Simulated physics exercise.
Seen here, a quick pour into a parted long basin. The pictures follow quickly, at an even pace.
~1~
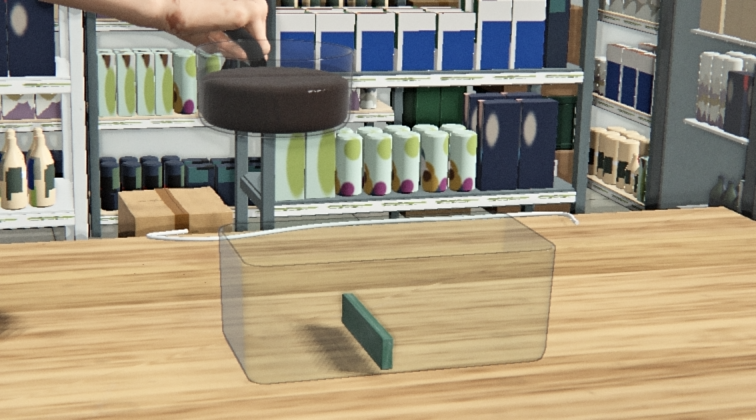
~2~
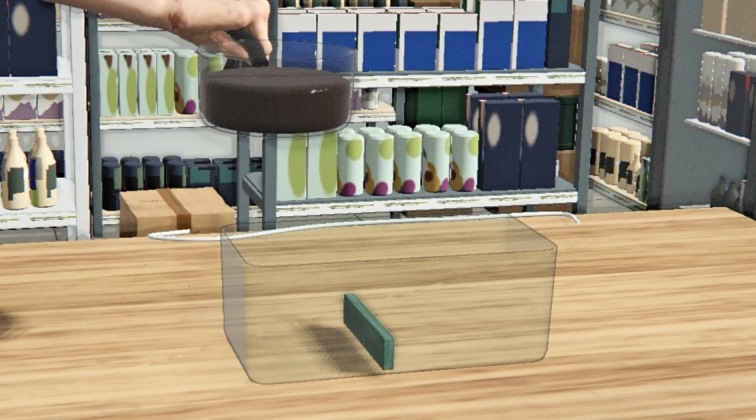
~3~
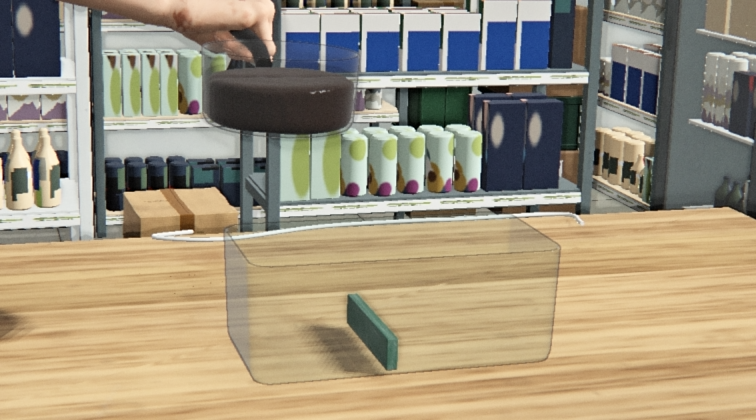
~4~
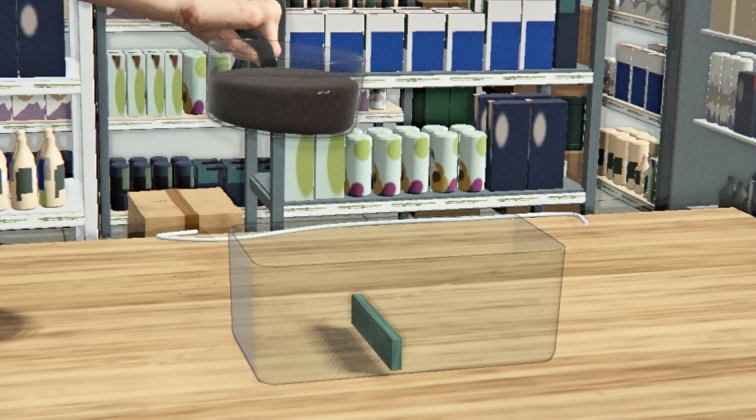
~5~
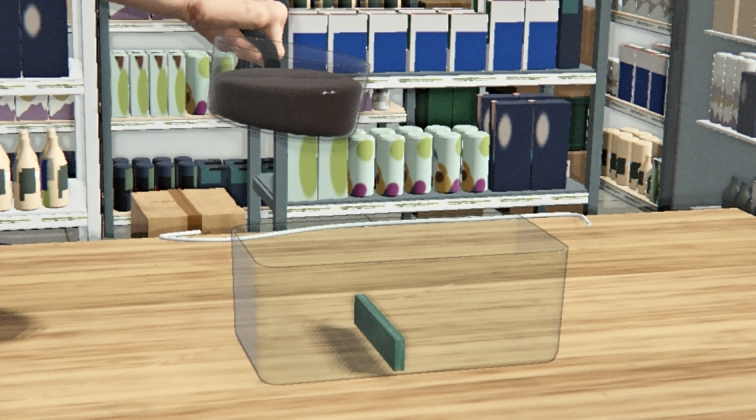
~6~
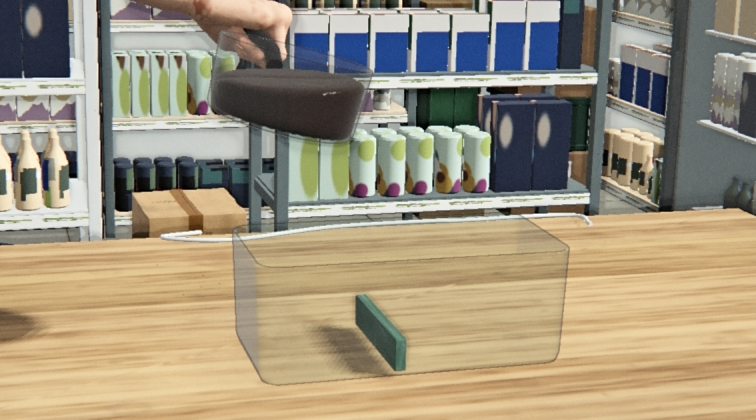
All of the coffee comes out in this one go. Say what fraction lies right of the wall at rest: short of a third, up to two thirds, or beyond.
In the end above two thirds is right of the wall.
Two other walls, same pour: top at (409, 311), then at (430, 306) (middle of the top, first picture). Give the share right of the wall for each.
Near 35 % and 10 %.
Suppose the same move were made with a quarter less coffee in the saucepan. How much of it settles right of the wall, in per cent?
Near 75 %.
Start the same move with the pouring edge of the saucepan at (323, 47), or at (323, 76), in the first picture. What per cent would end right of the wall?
About 60 and 55 per cent.
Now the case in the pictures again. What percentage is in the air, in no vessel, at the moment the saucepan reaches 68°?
Close to 35 per cent.
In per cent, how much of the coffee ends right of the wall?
It comes to 75 per cent or so.
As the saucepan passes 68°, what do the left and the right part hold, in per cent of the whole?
Left about 0, right about 5.
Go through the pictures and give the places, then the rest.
In the first frame, tilt 0°; pouring edge (350, 51); surface from (200, 80) to (344, 76); the long basin's rim runs from (231, 247) to (530, 231); the wall's top is at (366, 316).
In the second frame, tilt 1°; pouring edge (351, 52); surface from (202, 80) to (346, 77).
In the third frame, tilt 2°; pouring edge (356, 54); surface from (205, 79) to (349, 78).
In the fourth frame, tilt 5°; pouring edge (361, 58); surface from (211, 78) to (354, 78).
In the fifth frame, tilt 9°; pouring edge (366, 64); surface from (213, 80) to (357, 80).
In the sixth frame, tilt 14°; pouring edge (368, 71); surface from (214, 79) to (359, 81).
A moment on, the saucepan is tipped part way and 58 per cent is still to pour, 1 is left of the wall and 7 right of it.
Next, the saucepan is tipped on its side and 12 per cent is still to pour, 8 is left of the wall and 67 right of it.
Then the saucepan is tipped right over and 1 per cent is still to pour, 20 is left of the wall and 77 right of it.
Later the saucepan is tipped right over and 0 per cent is still to pour, 22 is left of the wall and 77 right of it.
Finally, 22 per cent lies left of the wall, 77 right of it and 1 outside.
